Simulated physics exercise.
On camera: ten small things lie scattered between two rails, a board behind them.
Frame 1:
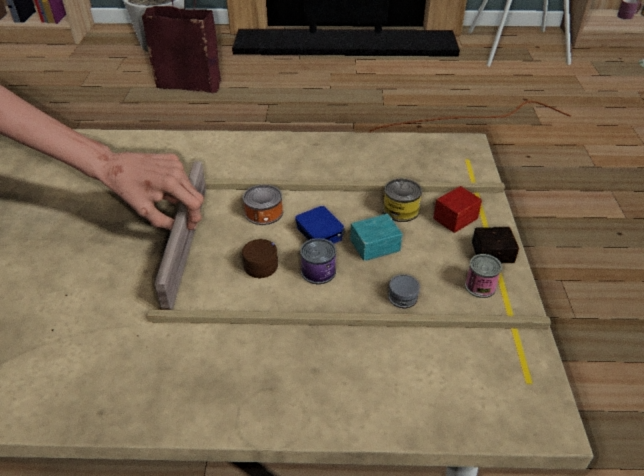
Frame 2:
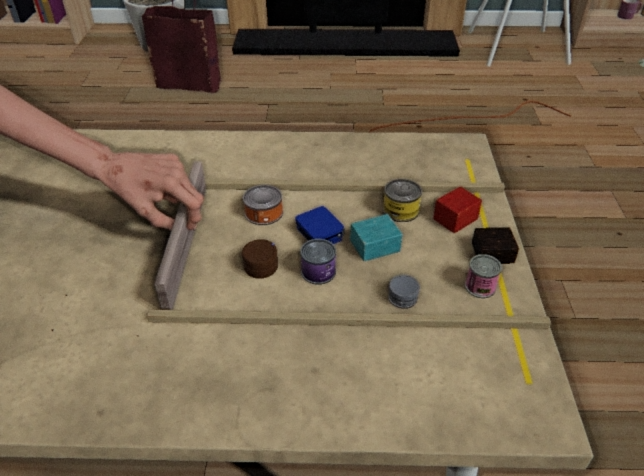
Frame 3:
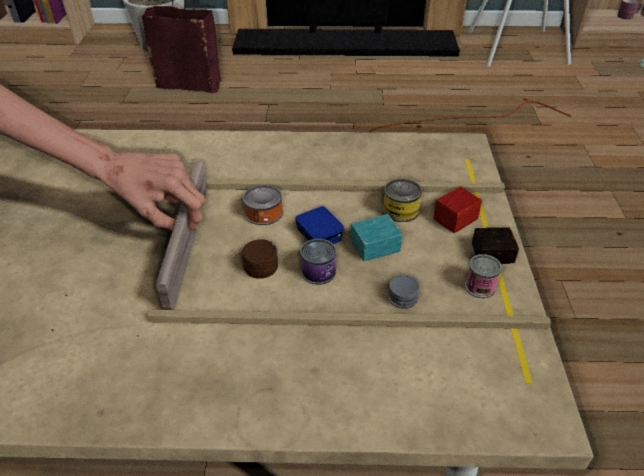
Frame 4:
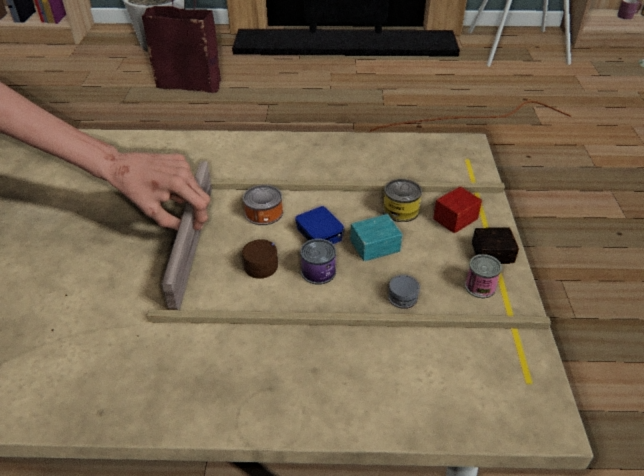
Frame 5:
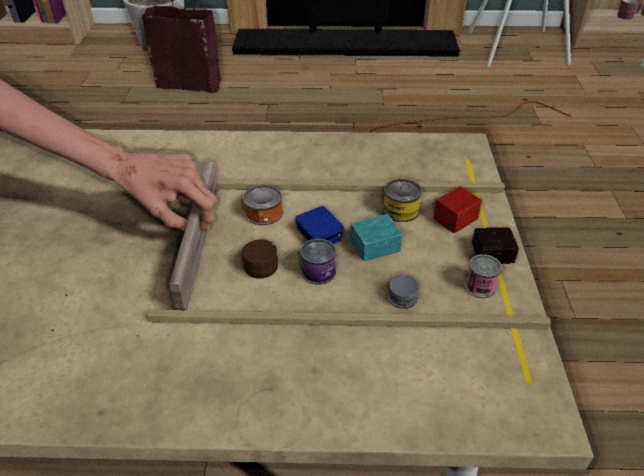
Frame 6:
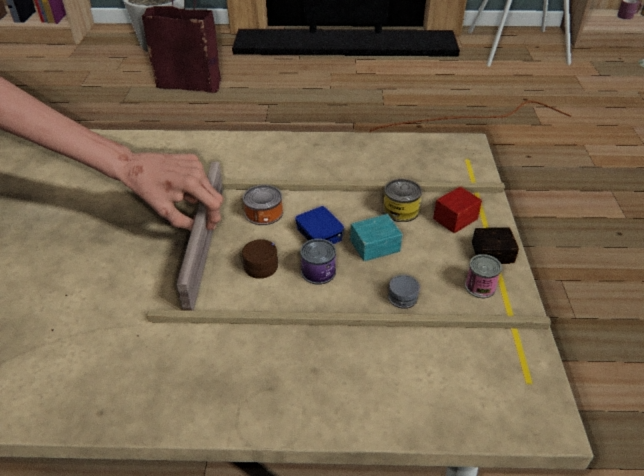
A hand grips a grey board at the left of a pale tabletop, seen from above at an angle, with a wooden floor and a dark fireplace behind. Between two low rails lie orange-labelled, purple, yellow, grey and pink tins, a brown lid, and blue, turquoise, red and black blocks, near a broken yellow line at right. The hand slides the board slightly rightward, while the objects and camera stay still.
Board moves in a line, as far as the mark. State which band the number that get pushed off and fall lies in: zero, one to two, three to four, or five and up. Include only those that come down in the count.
The band is five and up.
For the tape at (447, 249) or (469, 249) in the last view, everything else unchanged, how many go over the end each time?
Down on the floor: 1 and 2.
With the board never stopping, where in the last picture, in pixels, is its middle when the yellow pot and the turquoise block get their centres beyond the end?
The middle is at (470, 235) when it's the yellow pot, and at (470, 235) when it's the turquoise block.
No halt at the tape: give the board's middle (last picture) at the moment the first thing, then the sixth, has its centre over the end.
At (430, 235) for the first, at (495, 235) for the sixth.
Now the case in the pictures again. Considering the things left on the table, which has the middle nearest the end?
I reckon it's the purple pot.
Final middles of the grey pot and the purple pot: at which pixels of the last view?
About (525, 305), and the other about (540, 281).
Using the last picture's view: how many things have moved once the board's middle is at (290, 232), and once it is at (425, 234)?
At the first place 4, at the second 10.
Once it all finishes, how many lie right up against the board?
Count: 4.
Soon after, none off yet; black block at rest near (495, 245); pink tin at rest near (483, 277); red block at rest near (457, 209).
In the end, the number that fall off is five or more; gone, turquoise block, yellow pot, red block, pink tin and black block.
